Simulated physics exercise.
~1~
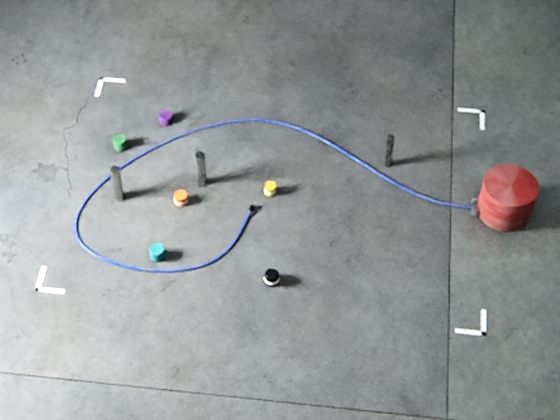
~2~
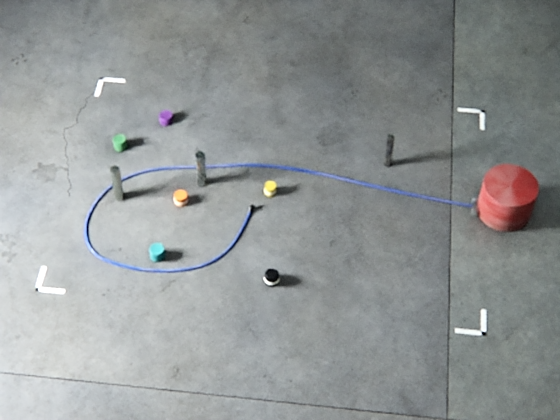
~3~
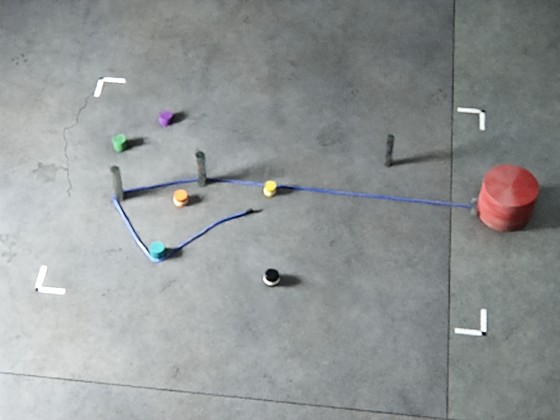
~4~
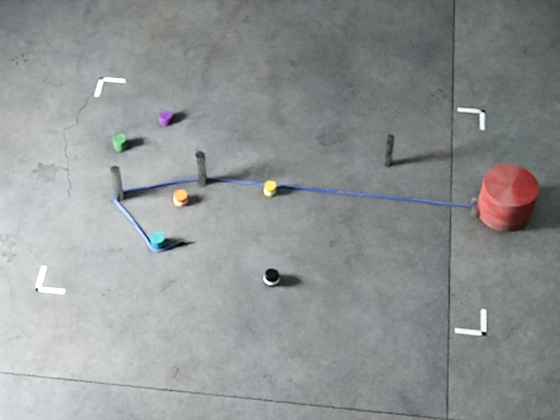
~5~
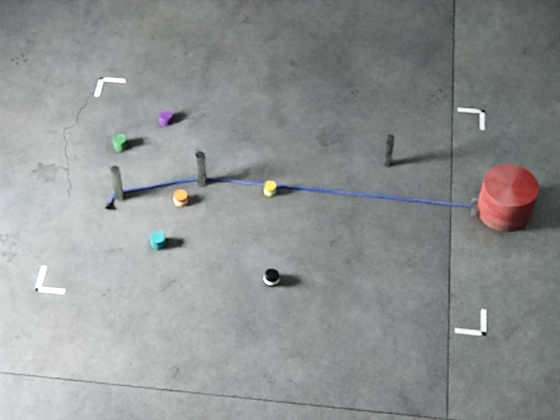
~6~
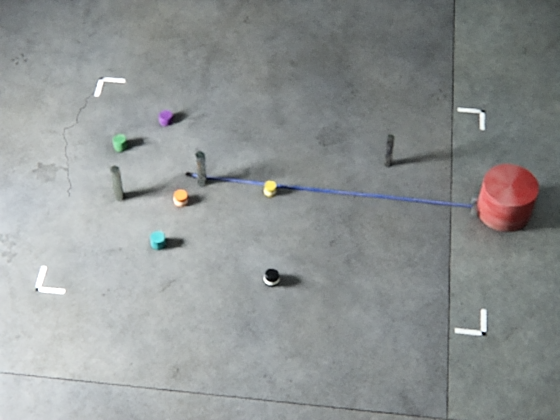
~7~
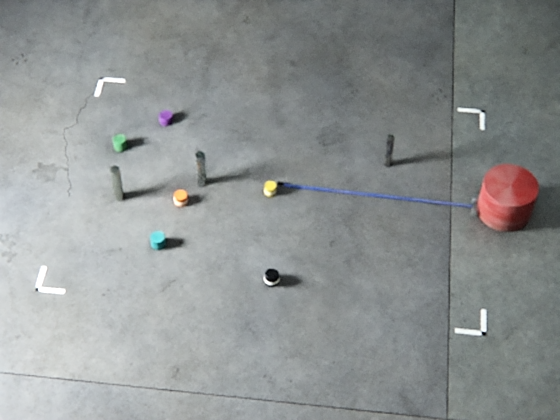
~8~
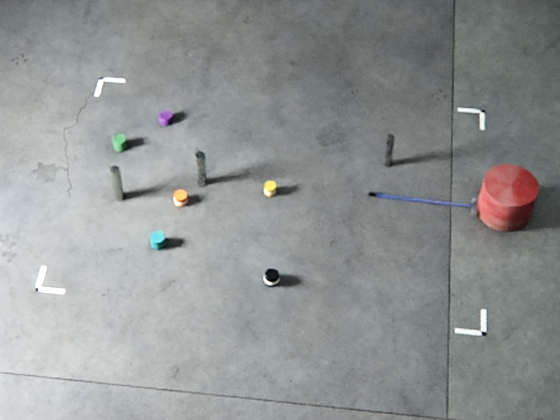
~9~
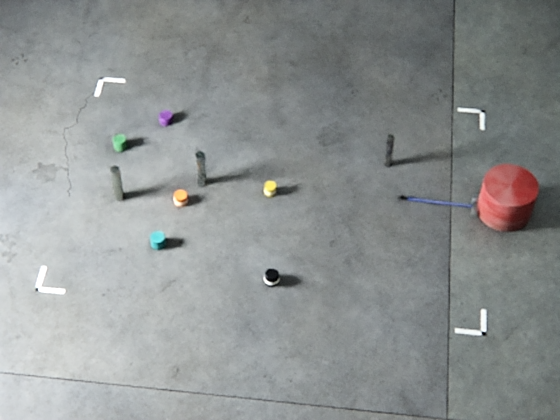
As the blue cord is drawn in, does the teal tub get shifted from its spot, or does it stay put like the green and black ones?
The teal tub gets shifted slightly up the floor as the cord pulls around it, while the green and black ones stay where they are.
